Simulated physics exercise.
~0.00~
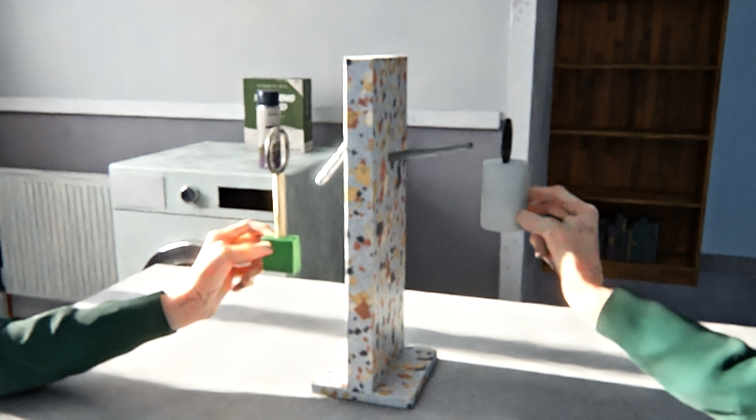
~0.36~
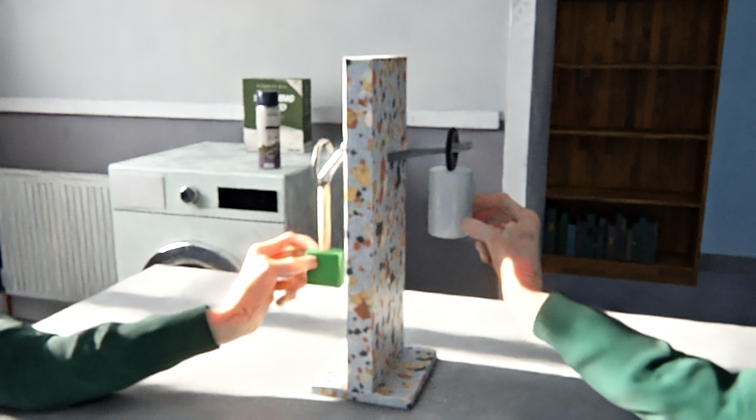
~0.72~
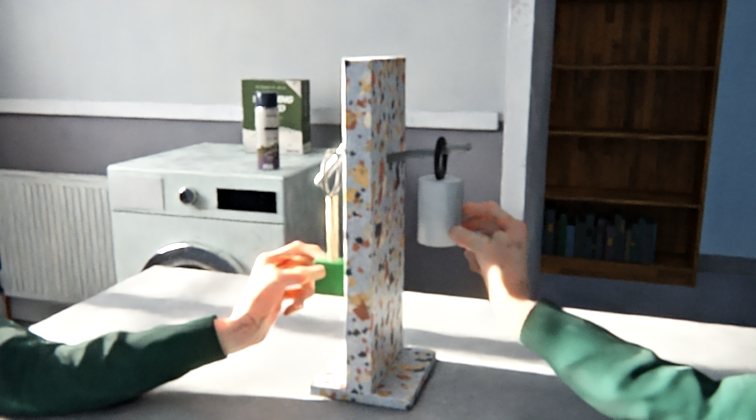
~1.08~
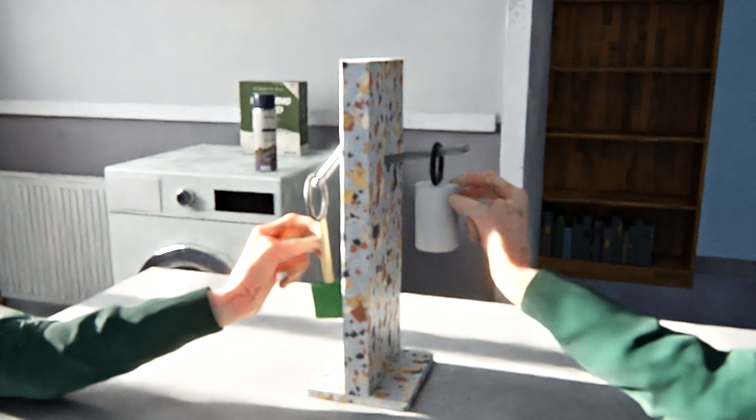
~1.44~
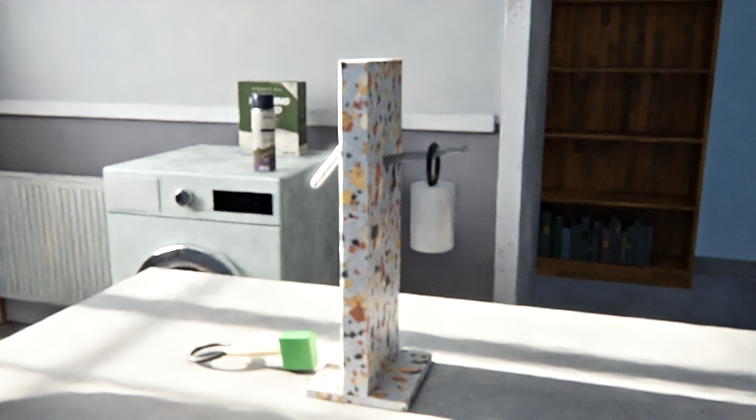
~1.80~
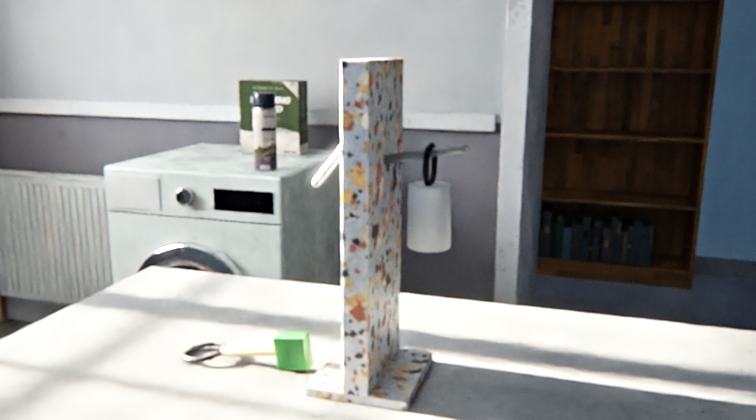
On a pale table in a room with a washing machine, two hands brought a green brush and a white lantern to opposite sides of a speckled peg stand and let go; the lantern stayed hanging on the right, but the brush dropped onto the tabletop.
